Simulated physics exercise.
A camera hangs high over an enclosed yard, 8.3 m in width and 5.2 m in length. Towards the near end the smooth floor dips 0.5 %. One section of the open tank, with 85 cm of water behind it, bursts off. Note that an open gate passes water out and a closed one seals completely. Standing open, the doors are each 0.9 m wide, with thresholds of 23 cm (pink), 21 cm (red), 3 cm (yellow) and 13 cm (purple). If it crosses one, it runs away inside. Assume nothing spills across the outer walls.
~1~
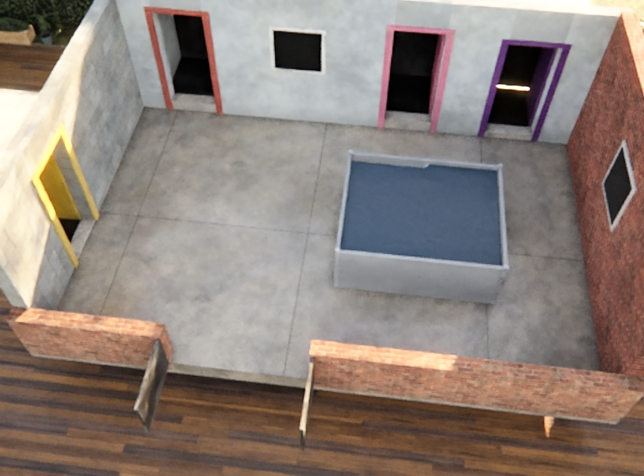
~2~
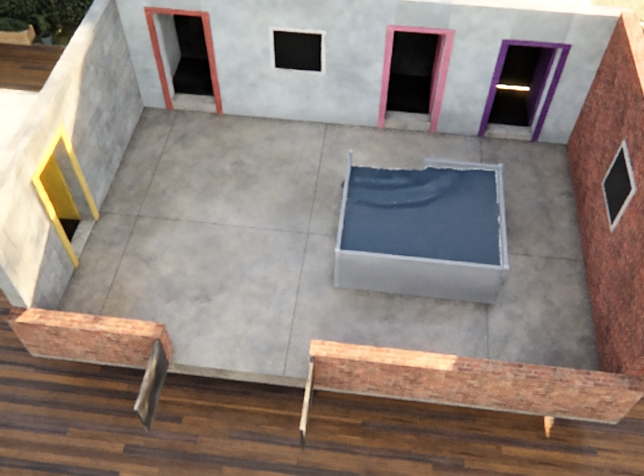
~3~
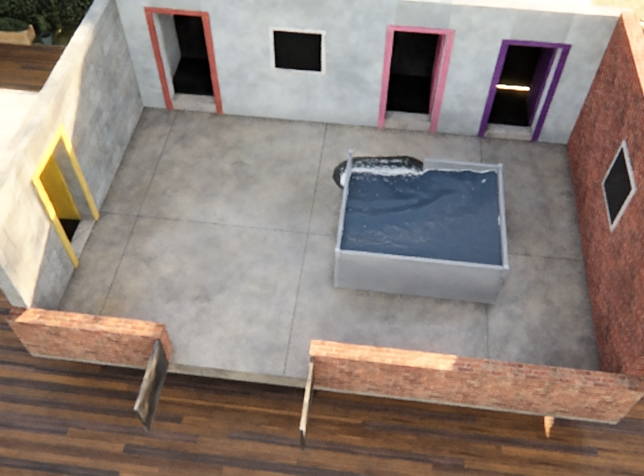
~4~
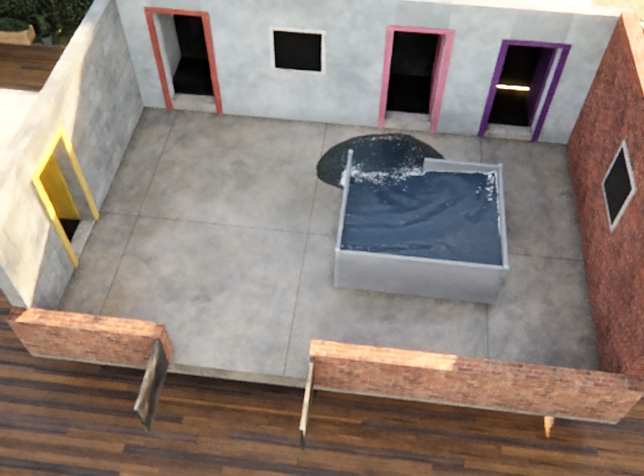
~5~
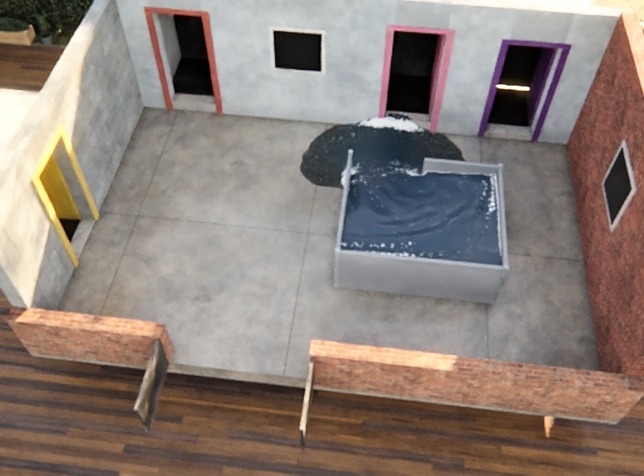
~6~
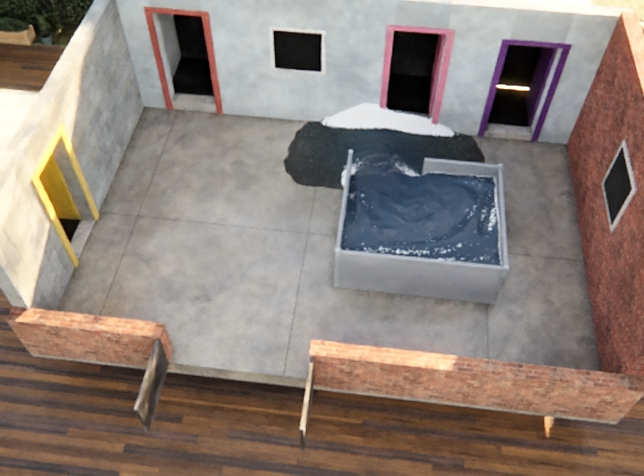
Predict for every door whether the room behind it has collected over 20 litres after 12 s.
Pink door: Limit broken, red door: Limit unbroken, yellow door: Limit broken, purple door: Limit unbroken.
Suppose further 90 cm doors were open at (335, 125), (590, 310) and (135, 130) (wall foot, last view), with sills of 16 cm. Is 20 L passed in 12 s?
Per doorway, in order: Sufficient / insufficient / sufficient.
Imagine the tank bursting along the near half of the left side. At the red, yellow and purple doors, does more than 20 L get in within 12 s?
So red stays lower, yellow tops it, purple stays lower.
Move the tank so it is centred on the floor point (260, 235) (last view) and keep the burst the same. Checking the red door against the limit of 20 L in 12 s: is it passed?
Well, red ends up beyond the mark.
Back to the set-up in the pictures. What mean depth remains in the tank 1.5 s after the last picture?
Average depth: About 46 cm.
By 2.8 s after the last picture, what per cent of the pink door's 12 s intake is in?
Around 95 percent.
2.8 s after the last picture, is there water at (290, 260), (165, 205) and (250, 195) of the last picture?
Listed in sequence, the spots are bone dry, drenched and drenched.
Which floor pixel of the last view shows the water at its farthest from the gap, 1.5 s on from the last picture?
Location: Approx. (145, 107) in the last view.
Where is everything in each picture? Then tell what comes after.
The first picture shows still water, 85 cm deep, in the open tank at (422, 209).
In the second picture, water pours out on the open tank's far side and has run 0.7 m, to a hidden place; typically 11 cm deep outside, 85 cm at the open tank's back.
In the third picture, water pours out on the open tank's far side and has run 1.0 m, to a hidden place; typically 14 cm deep outside, 85 cm at the open tank's back.
In the fourth picture, the front is at (401, 136), 1.5 m from the gap on the open tank's far side; 2.7 m2 of floor is under water; 84 cm left at the back of the open tank.
In the fifth picture, the front is at (436, 133), 1.9 m from the gap on the open tank's far side; 4.3 m2 of floor is under water; 79 cm left at the back of the open tank.
In the sixth picture, the front is at (313, 122), 2.3 m from the gap on the open tank's far side; 5.4 m2 of floor is under water; 72 cm left at the back of the open tank.
Then, 0.7 s after the last picture water covers 20 % of the floor and is deepest (55 cm) near (377, 134); pink door 49 cm at the sill, 87 L in, red door not reached, yellow door not reached, purple door 10 cm at the sill, 0 L in.
Then, 1.5 s after the last picture water covers 35 % of the floor and is deepest (46 cm) near (367, 133); pink door 44 cm at the sill, 220 L in, red door 9 cm at the sill, 0 L in, yellow door not reached, purple door 9 cm at the sill, 0 L in.
Then, 2.8 s after the last picture water covers 55 % of the floor and is deepest (33 cm) near (396, 129); pink door 32 cm at the sill, 308 L in, red door 7 cm at the sill, 0 L in, yellow door 8 cm at the sill, 1 L in, purple door 9 cm at the sill, 0 L in.
Then, 6.3 s after the last picture water covers 90 % of the floor and is deepest (20 cm) near (70, 336); pink door 15 cm at the sill, 328 L in, red door 11 cm at the sill, 0 L in, yellow door 7 cm at the sill, 45 L in, purple door 8 cm at the sill, 1 L in.
Then, 11.3 s after the last picture water covers 100 % of the floor and is deepest (14 cm) near (575, 394); pink door 8 cm at the sill, 329 L in, red door 8 cm at the sill, 0 L in, yellow door 7 cm at the sill, 94 L in, purple door 6 cm at the sill, 1 L in.
